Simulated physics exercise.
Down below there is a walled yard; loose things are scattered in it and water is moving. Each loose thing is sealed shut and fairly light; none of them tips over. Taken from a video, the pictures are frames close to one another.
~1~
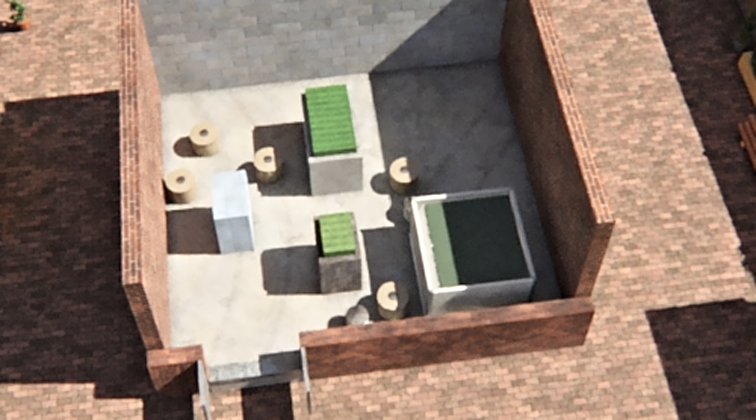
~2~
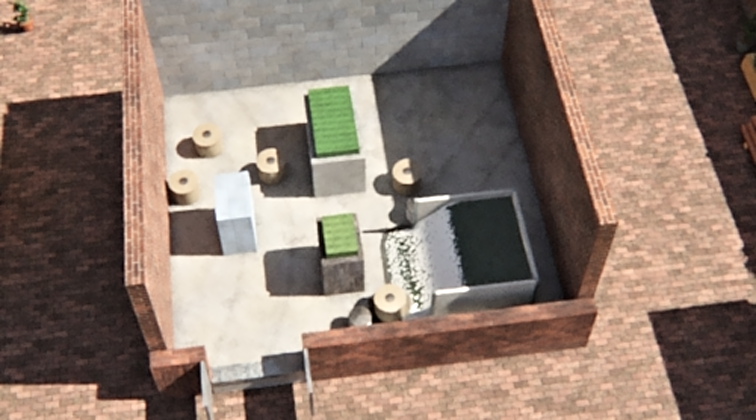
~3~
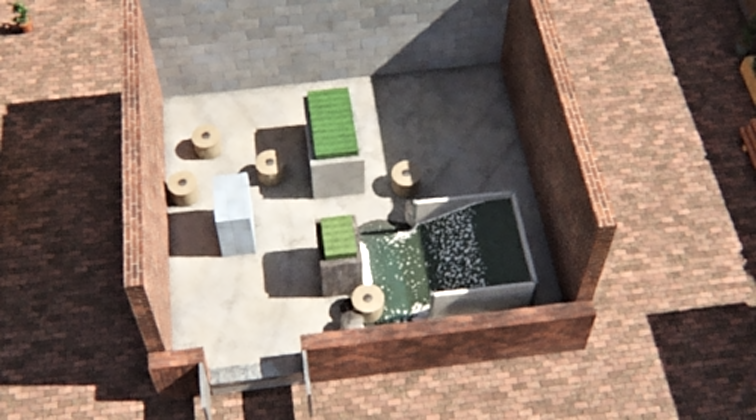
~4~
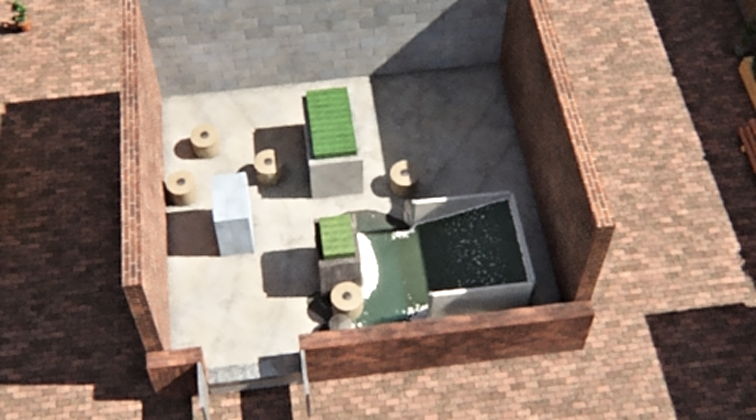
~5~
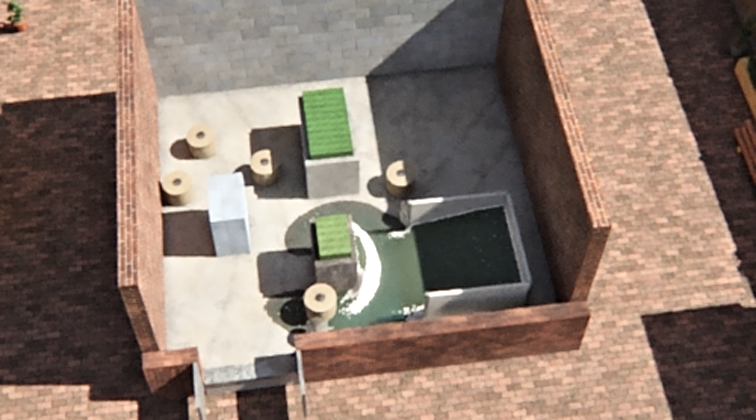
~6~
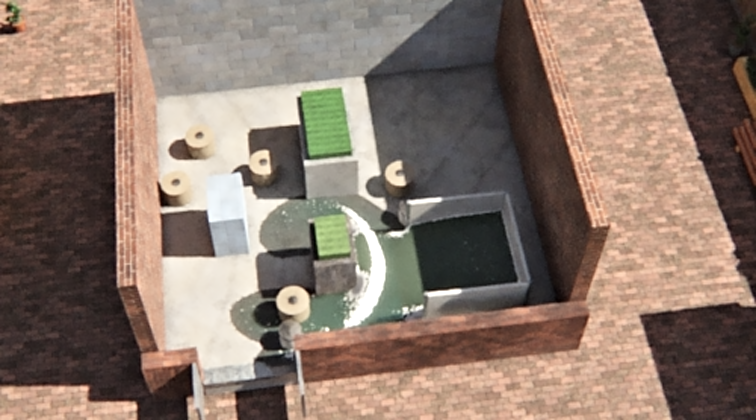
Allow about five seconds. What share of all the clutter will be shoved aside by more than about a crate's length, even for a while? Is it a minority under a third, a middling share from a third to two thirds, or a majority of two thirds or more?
A majority of two thirds or more.
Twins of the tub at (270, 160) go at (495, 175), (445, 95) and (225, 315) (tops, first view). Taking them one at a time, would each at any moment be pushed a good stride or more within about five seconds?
Results - 1: Doesn't go far; 2: Ends up far away; 3: Ends up far away.
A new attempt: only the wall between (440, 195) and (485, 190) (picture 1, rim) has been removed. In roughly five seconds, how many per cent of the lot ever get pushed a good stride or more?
Near 40 %.
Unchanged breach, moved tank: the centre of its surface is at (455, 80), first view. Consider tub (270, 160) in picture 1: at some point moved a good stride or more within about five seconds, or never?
I reckon it stopped short.
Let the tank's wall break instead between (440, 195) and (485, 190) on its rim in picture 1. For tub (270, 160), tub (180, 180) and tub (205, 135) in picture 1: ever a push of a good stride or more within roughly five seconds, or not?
One after the other: Short of that, pushed that far, yes.
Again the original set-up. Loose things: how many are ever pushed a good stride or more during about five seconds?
It comes out at 6.
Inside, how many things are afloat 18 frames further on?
The count comes to 4.
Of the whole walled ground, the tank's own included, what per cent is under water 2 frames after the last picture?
Something like 35 in a hundred.
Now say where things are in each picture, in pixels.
A tub at (393, 296), on the bottom; a pail at (357, 315) rests on the ground; 0 of 7 have shifted, in the first picture.
A tub at (390, 298), on the bottom, close to its start; a pail at (360, 316), on the bottom; 1 of 7 have shifted, in the second picture.
A tub at (368, 298), on the bottom, a stride from its start; a pail at (352, 321) rests on the ground, close to its start; 2 of 7 have shifted, in the third picture.
A tub at (347, 296) floats, a stride from its start; a pail at (341, 324), on the bottom, close to its start; 2 of 7 have shifted, in the fourth picture.
A tub at (320, 298), afloat, a stride from its start; a pail at (317, 328) rests on the ground, a stride from its start; 2 of 7 have shifted, in the fifth picture.
A tub at (293, 300) floats, a stride from its start; a pail at (290, 330), on the bottom, a stride from its start; 2 of 7 have shifted, in the sixth picture.
A moment on, 2 of 7 are well off their spots; 1 afloat.
Next, 4 of 7 are well off their spots; 2 afloat.
Later, 6 of 7 are well off their spots; 4 afloat.
In the end, 6 of 7 are well off their spots, and 6 have been at some point; 5 afloat.
